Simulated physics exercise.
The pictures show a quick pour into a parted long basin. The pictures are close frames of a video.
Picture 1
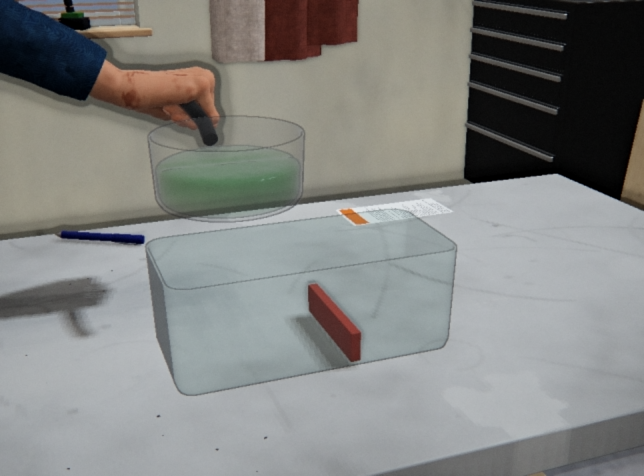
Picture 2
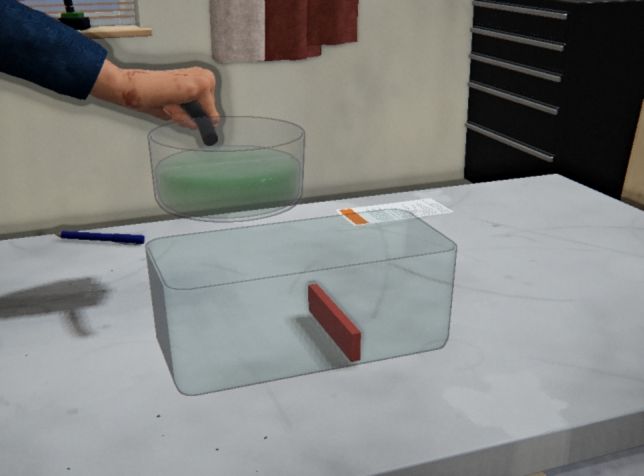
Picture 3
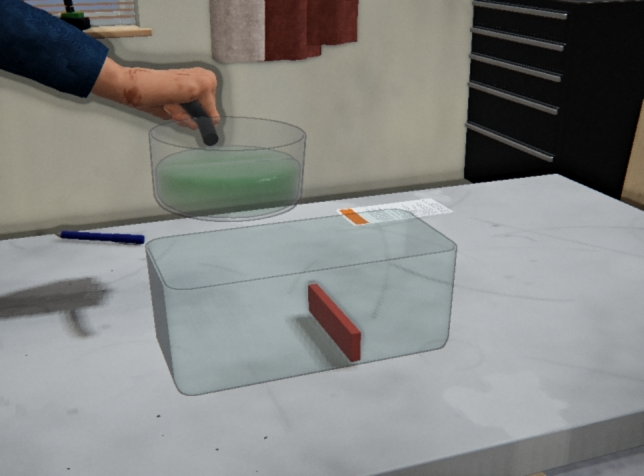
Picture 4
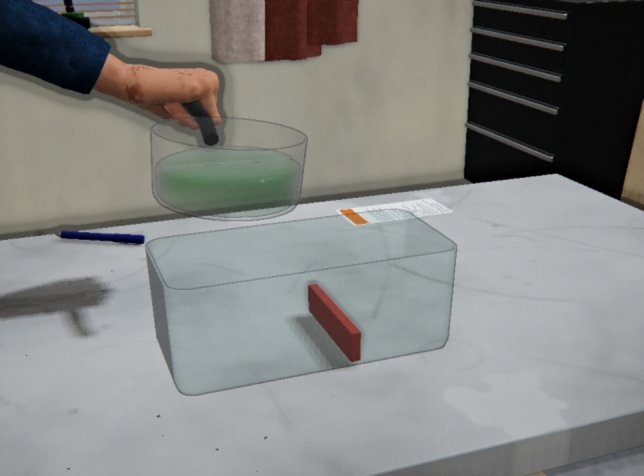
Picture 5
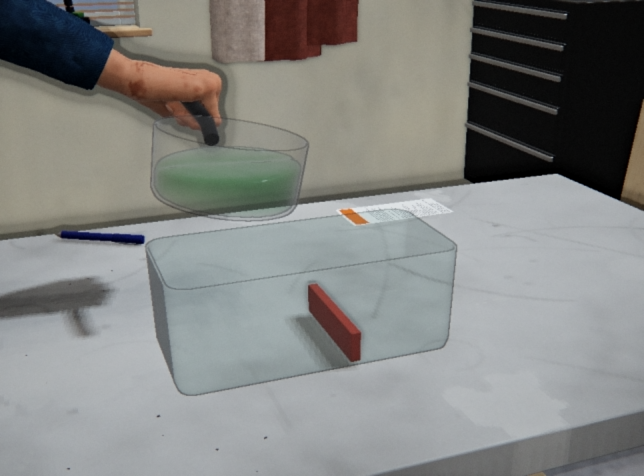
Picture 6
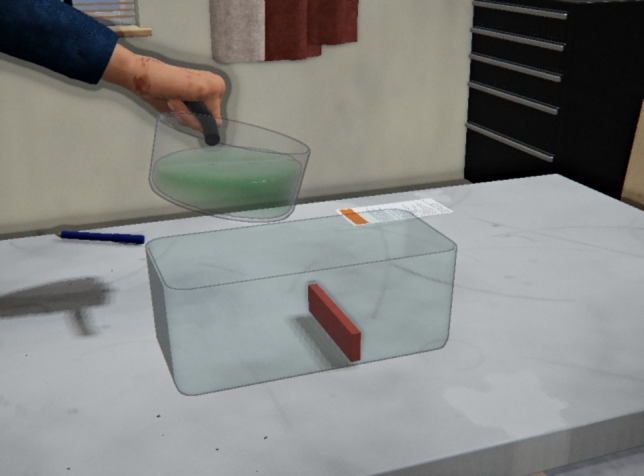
On a marble table, a hand slightly tilts a clear pot of green liquid rightward.
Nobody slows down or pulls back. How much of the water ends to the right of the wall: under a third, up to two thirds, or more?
In the end from a third to two thirds is right of the wall.
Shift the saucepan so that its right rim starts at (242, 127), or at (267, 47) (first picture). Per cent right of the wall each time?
The first gives 5 %, the second 35 %.
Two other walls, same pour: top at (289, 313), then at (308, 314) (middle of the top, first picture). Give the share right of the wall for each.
Roughly 90 per cent, and 70 per cent.
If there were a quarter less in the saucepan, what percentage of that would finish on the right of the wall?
Close to 35 per cent.
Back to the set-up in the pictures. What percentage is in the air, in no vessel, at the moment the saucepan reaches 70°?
Near 25 %.
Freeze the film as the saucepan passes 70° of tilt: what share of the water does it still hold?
Some 55 per cent.
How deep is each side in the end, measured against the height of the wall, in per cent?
The left part 40 per cent, the right part 60.
A moment on, the saucepan is tipped part way and 54 per cent is still to pour, 3 is left of the wall and 15 right of it.
Next, the saucepan is tipped right over and 9 per cent is still to pour, 37 is left of the wall and 49 right of it.
Then the saucepan is tipped right over and 0 per cent is still to pour, 50 is left of the wall and 49 right of it.
Later the saucepan is tipped right over and 0 per cent is still to pour, 50 is left of the wall and 49 right of it.
In the end 50 per cent lies left of the wall, 49 right of it and 0 outside.
